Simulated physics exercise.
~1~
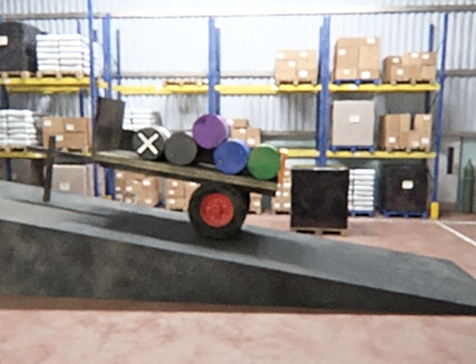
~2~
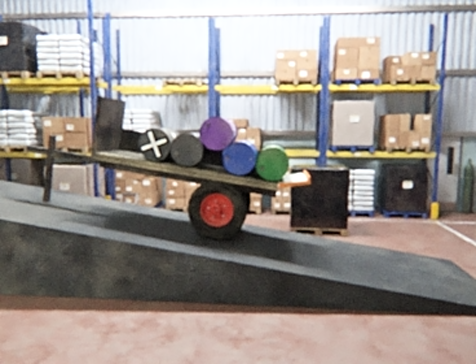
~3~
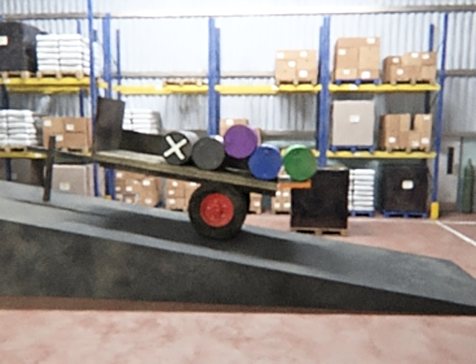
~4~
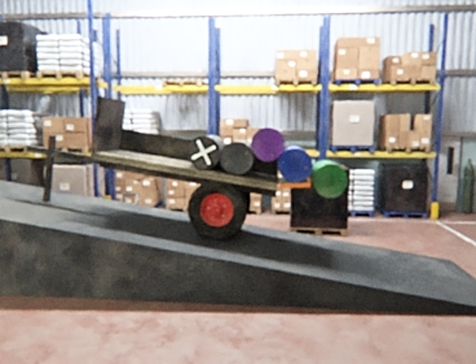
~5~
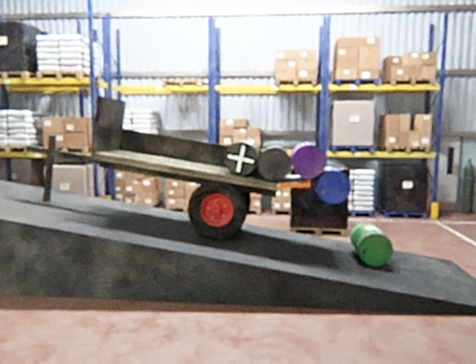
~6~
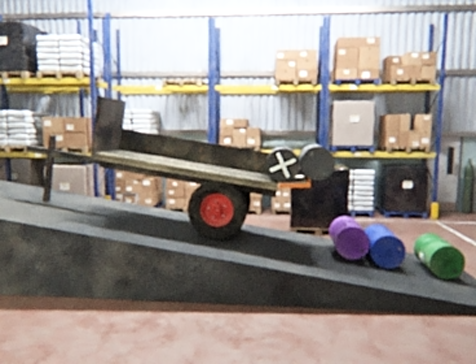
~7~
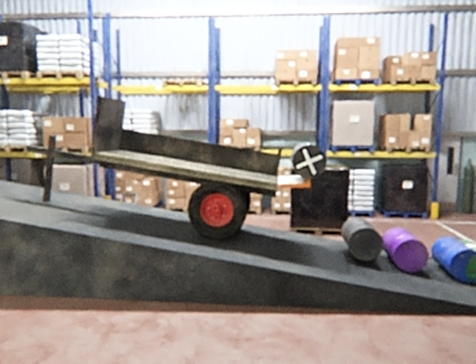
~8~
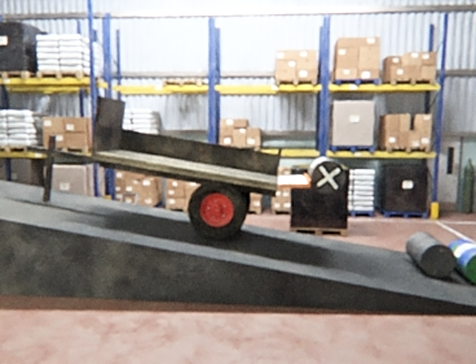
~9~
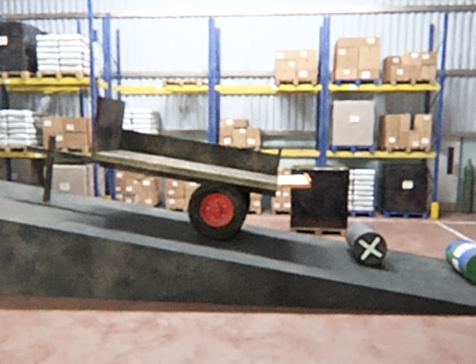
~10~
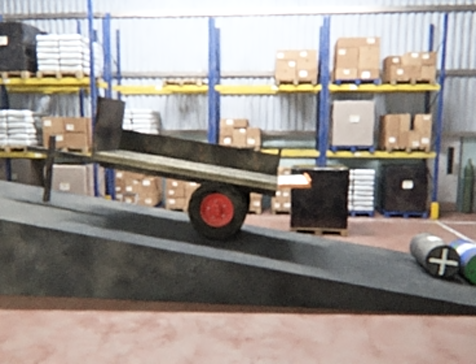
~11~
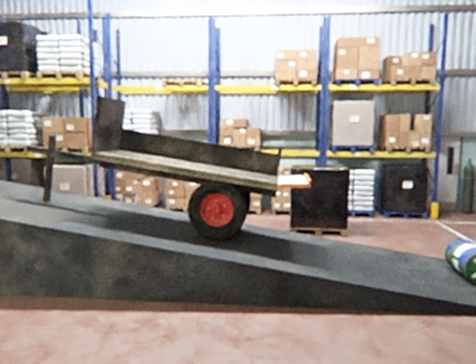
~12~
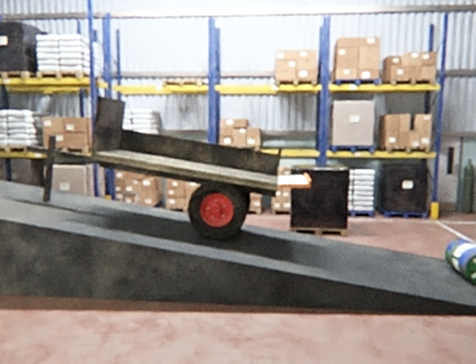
Warehouse ramp with a tilted trailer, its tailgate dropping and five drums rolling off the back, all ending off the trailer.
